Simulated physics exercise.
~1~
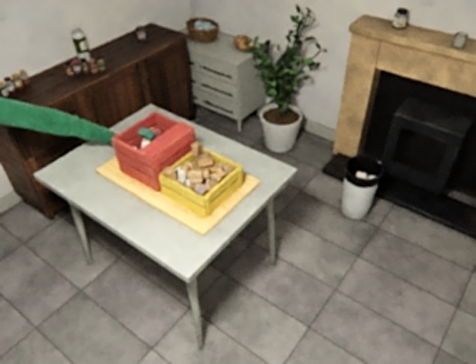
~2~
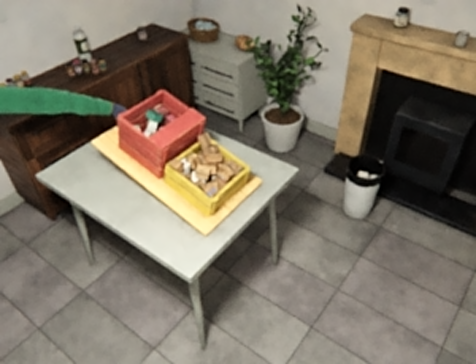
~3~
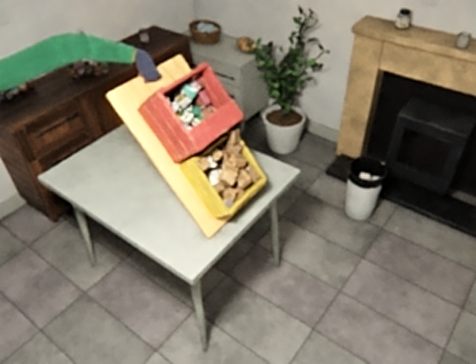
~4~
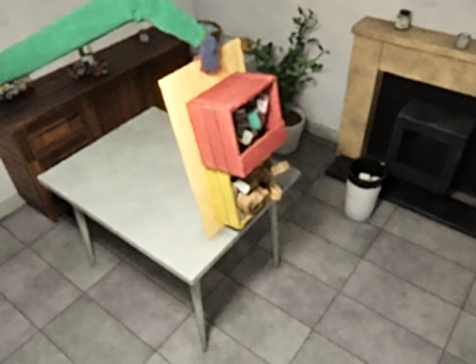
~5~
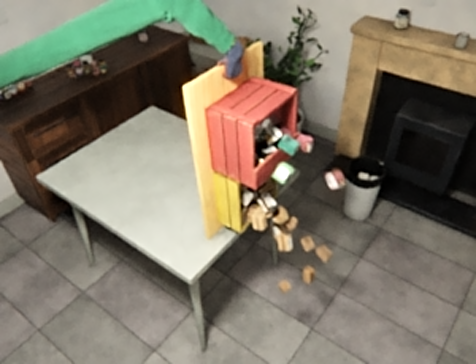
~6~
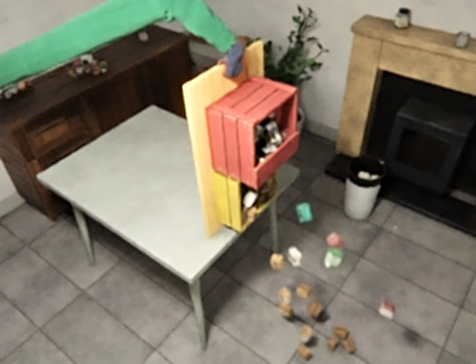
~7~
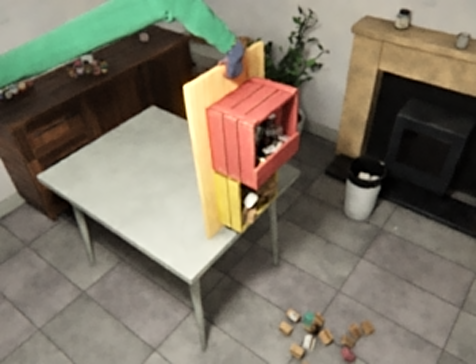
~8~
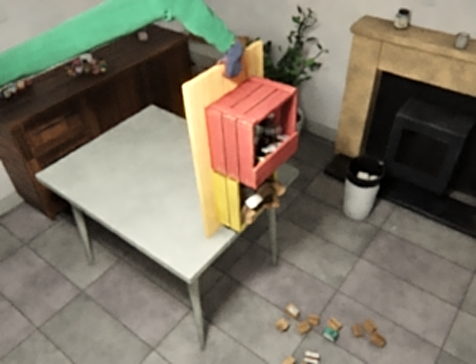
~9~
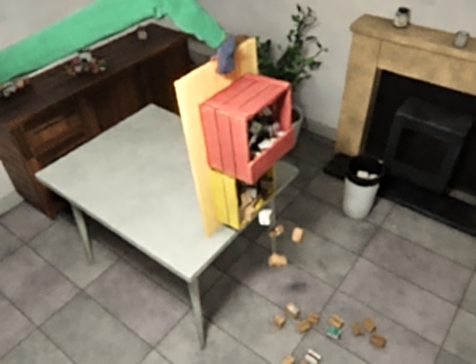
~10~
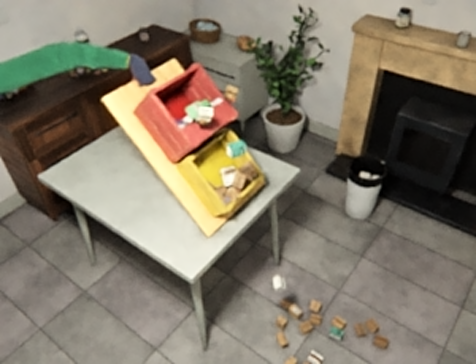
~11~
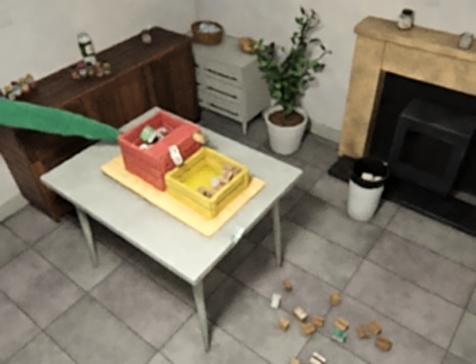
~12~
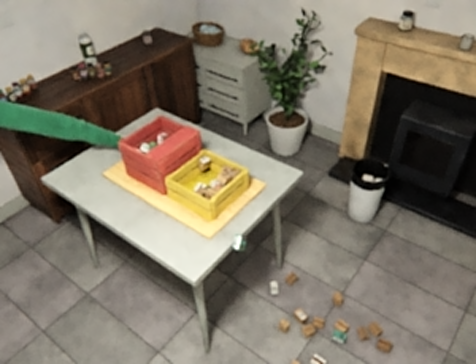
A green arm tilts a board of two crates, spilling some pieces, then lowers it.
